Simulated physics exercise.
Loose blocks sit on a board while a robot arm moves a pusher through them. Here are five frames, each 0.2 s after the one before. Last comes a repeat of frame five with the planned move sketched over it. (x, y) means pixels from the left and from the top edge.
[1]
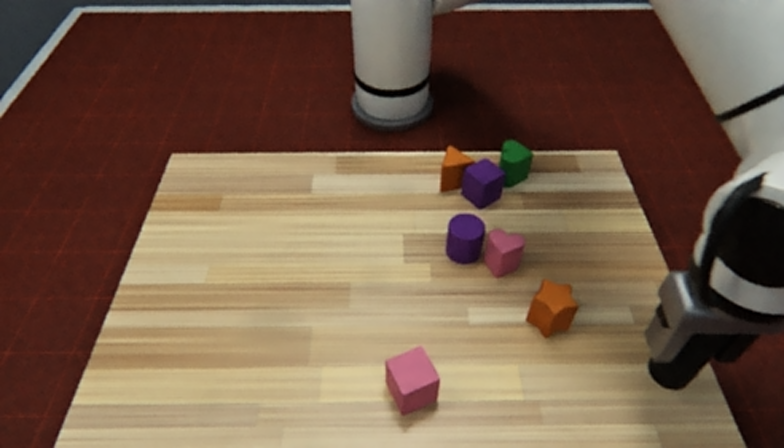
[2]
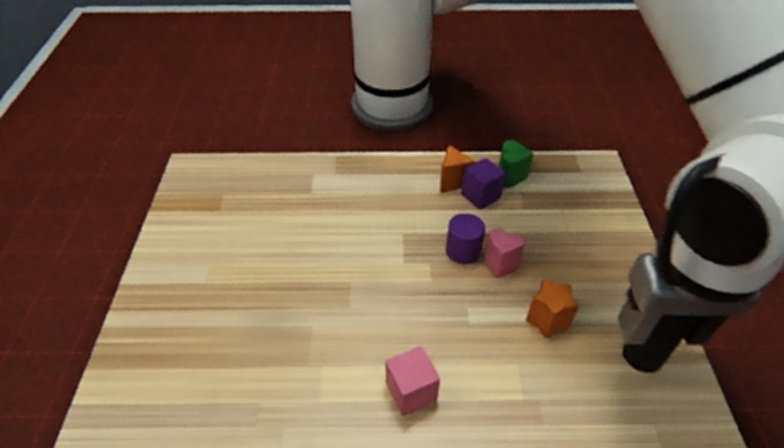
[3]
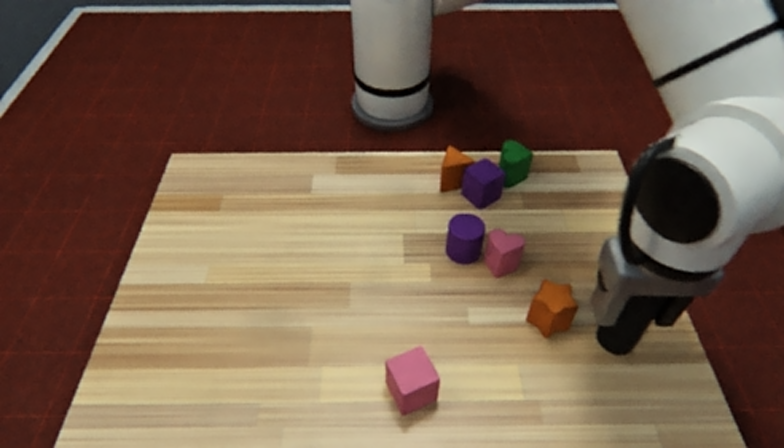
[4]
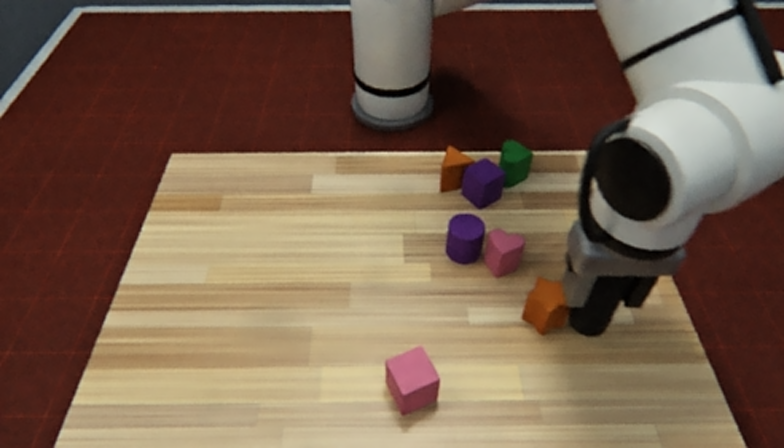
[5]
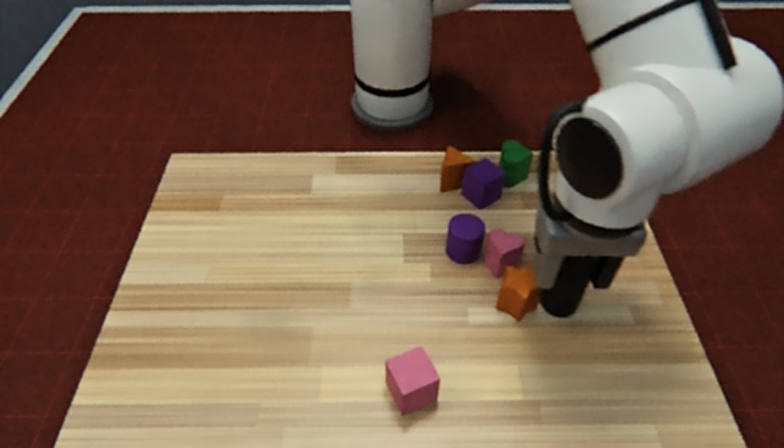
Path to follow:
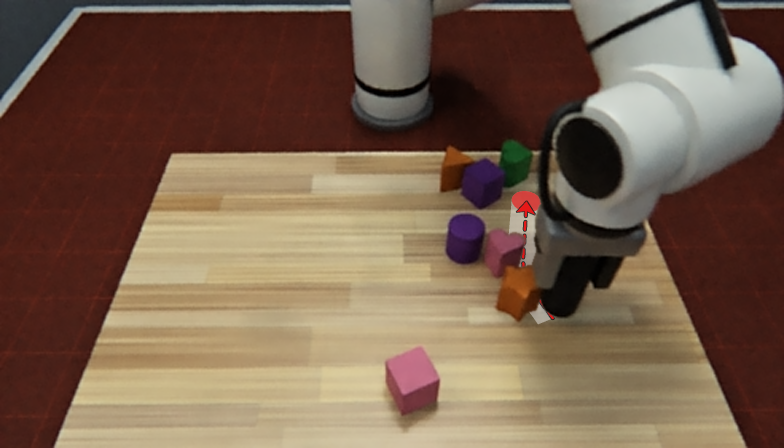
Robot arm moving left across a wooden board, its dark tip pushing an orange star block toward a pink heart block.
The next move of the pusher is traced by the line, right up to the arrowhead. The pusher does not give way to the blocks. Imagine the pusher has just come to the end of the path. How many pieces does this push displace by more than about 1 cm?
Counting only shifts above 1 cm, I get two blocks.
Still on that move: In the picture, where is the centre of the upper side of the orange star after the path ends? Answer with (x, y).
Around (506, 265).
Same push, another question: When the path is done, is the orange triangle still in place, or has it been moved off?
It is left in place.
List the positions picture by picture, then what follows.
Pusher tip (668, 373); block tops, orange triangle (456, 157); purple circle (467, 225); pink heart block (506, 240); green heart block (515, 151); orange star (557, 295), in the first picture.
Pusher (642, 356); blocks unchanged, in the second picture.
Pusher (615, 339); blocks unchanged, in the third picture.
Pusher (587, 322); orange star (551, 293), in the fourth picture.
Pusher (559, 304); orange triangle (456, 157); purple circle (467, 225); pink heart block (506, 240); green heart block (515, 151); orange star (522, 279), in the fifth picture.
Path on the board, from (553, 318) over (526, 276) and (524, 236) to (527, 201).
One third of the way, pusher (530, 260); pink heart block (503, 236); orange star (506, 265), turned 75° anticlockwise.
Two thirds of the way, pusher (529, 220); purple circle (462, 225); pink heart block (500, 226), turned 60° anticlockwise; orange star (506, 265), turned 80° anticlockwise.
At the end, pusher (531, 186); orange triangle in place; purple circle (462, 225); pink heart block (500, 226), turned 60° anticlockwise; green heart block in place; orange star (506, 265), turned 80° anticlockwise.
